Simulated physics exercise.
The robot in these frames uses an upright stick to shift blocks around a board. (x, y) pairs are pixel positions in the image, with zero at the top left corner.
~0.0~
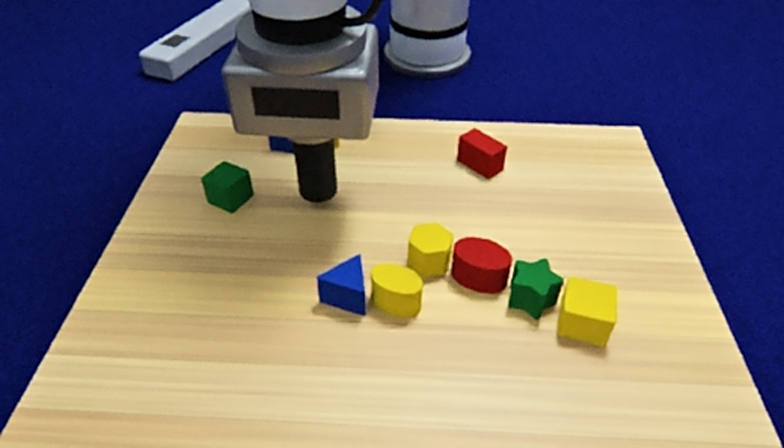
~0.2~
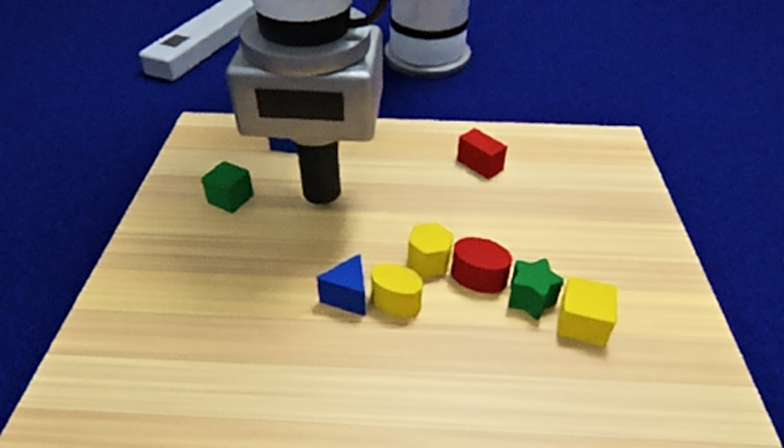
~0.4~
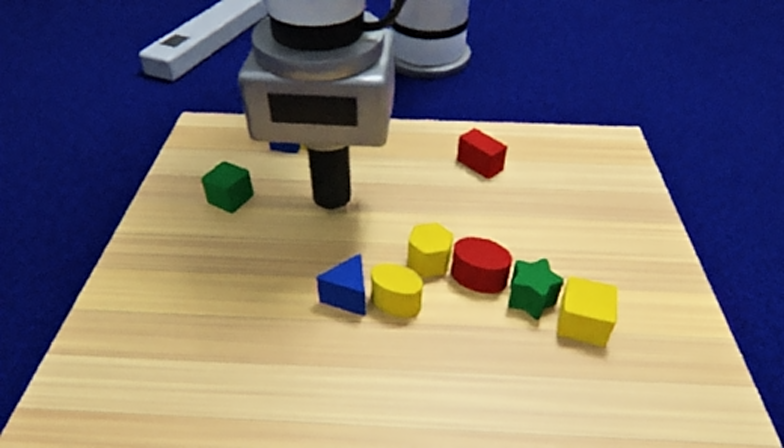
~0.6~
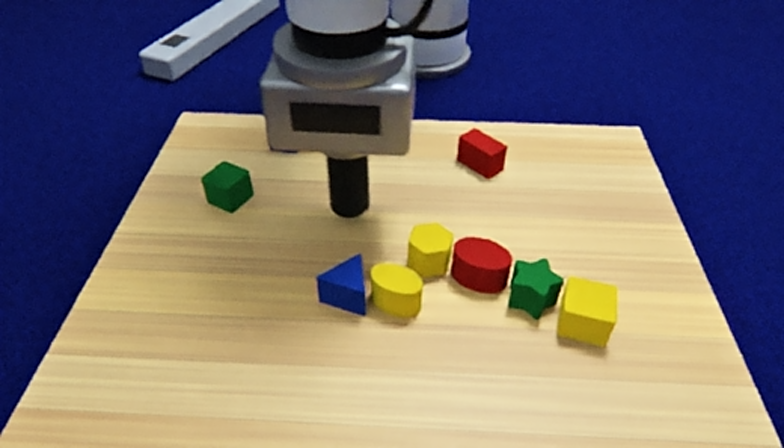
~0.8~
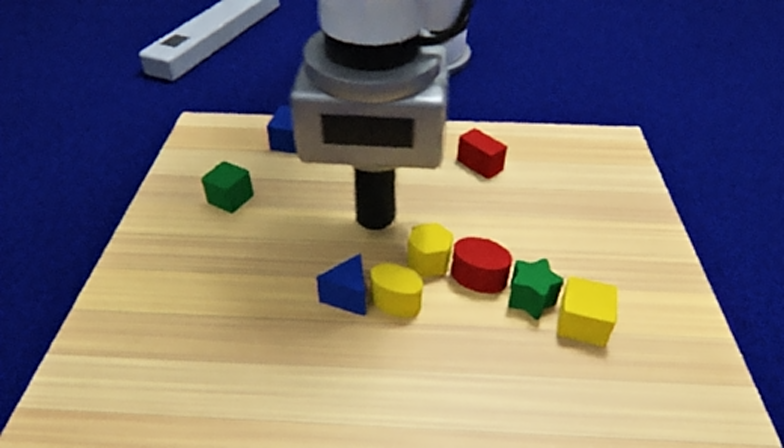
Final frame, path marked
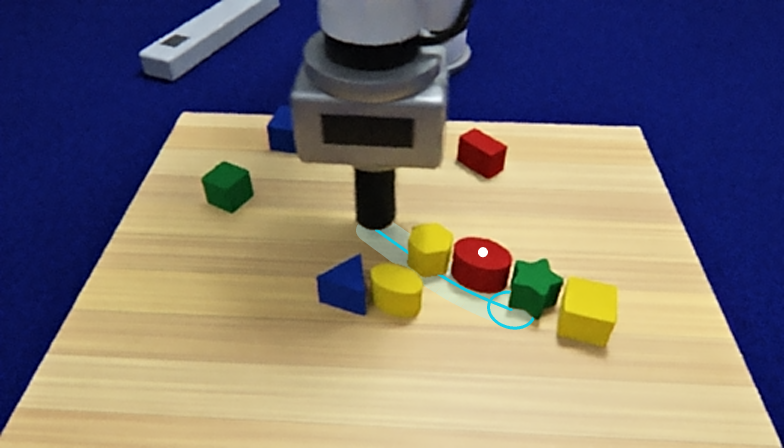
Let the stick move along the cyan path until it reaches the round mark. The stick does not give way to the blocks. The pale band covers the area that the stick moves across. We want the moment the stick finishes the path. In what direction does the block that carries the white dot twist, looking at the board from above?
From overhead, the rotation is counterclockwise.
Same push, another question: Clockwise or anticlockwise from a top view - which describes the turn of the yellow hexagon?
Clockwise from above.
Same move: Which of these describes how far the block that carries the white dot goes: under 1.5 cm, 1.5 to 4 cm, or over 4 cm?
Net shift: Above 4 cm.
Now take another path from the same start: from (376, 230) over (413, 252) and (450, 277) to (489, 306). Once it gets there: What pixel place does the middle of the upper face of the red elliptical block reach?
Somewhere near (539, 298).
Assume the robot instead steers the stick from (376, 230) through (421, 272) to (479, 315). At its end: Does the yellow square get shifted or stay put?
The yellow square moves.
Drawn move, from (376, 230) via (414, 257) and (458, 286), ending at (511, 310); the dot is on the red elliptical block.
What follows on the original path. One third of the way, stick (416, 245); yellow hexagon (448, 256), turned 25° clockwise; red elliptical block (501, 261), turned 40° anticlockwise; green star block (547, 274), turned 20° clockwise; yellow square (597, 300).
Two thirds of the way, stick (460, 273); yellow hexagon (467, 297), turned 65° clockwise; red elliptical block (506, 276), turned 115° anticlockwise; green star block (554, 274); yellow square (602, 300), turned 15° clockwise.
At the end, stick (514, 297); yellow hexagon (475, 308), turned 100° clockwise; red elliptical block (564, 300), turned 115° anticlockwise; green star block (598, 284), turned 35° anticlockwise; yellow square (651, 307), turned 25° clockwise.
